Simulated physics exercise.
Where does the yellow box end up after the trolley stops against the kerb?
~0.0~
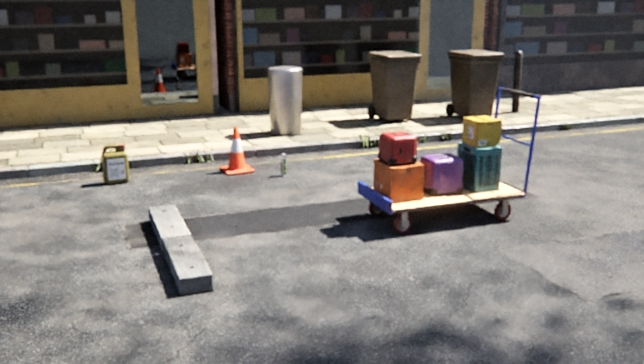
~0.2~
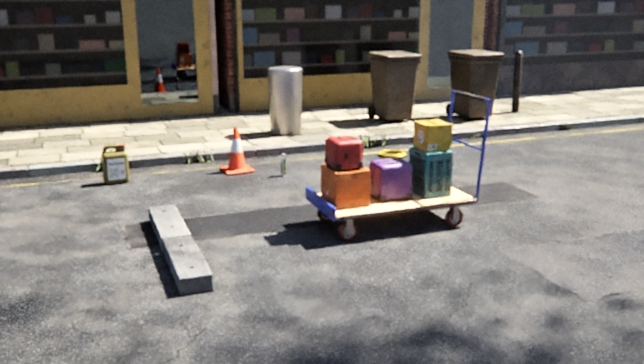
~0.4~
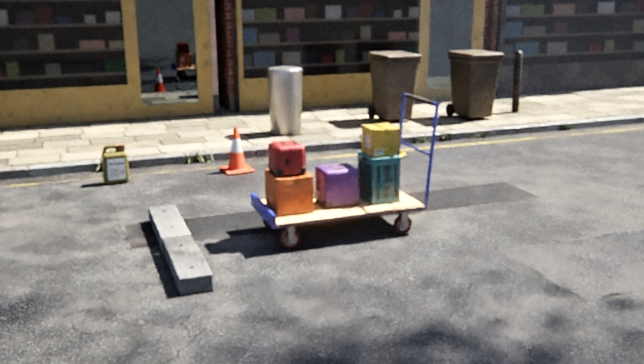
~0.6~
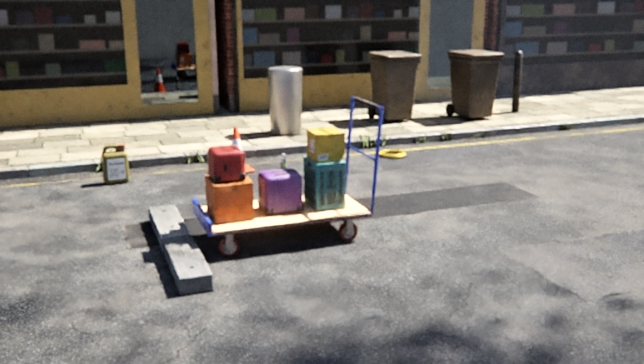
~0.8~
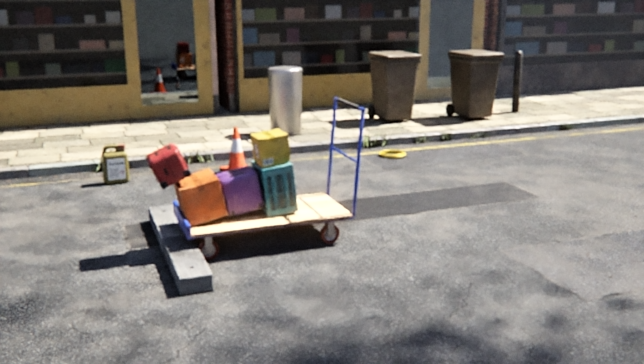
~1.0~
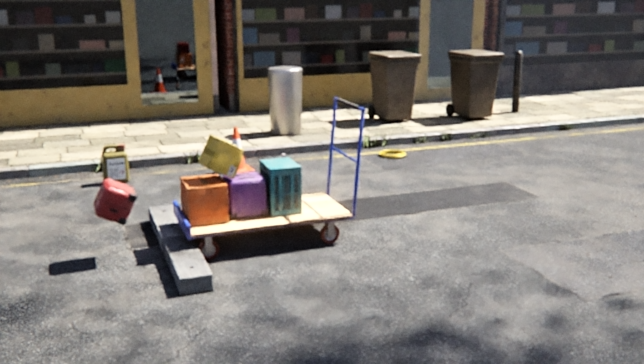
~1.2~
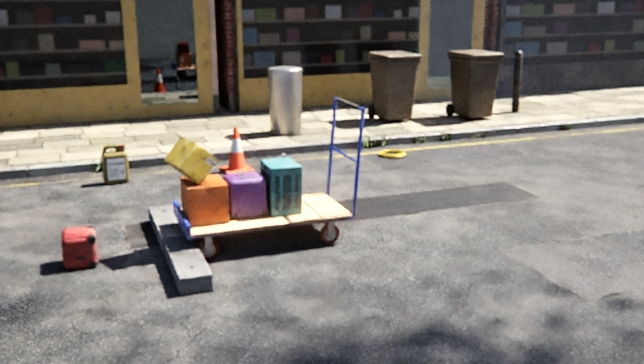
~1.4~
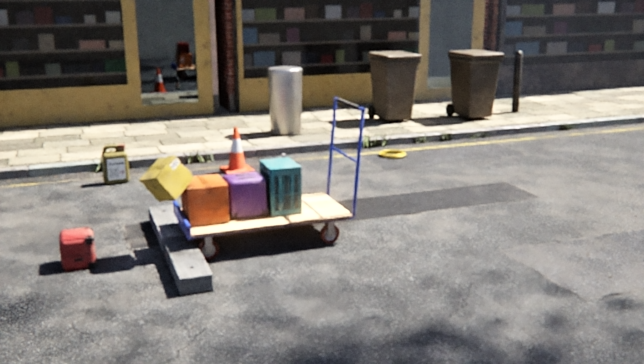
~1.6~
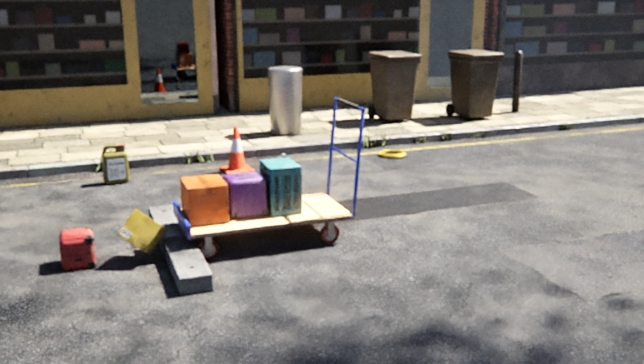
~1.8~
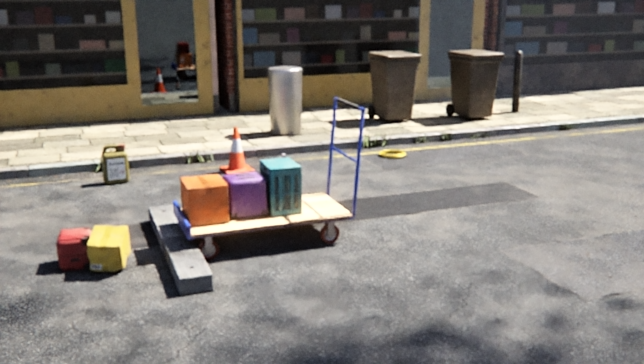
It ends up off the trolley, on the road past the kerb and next to the red one.
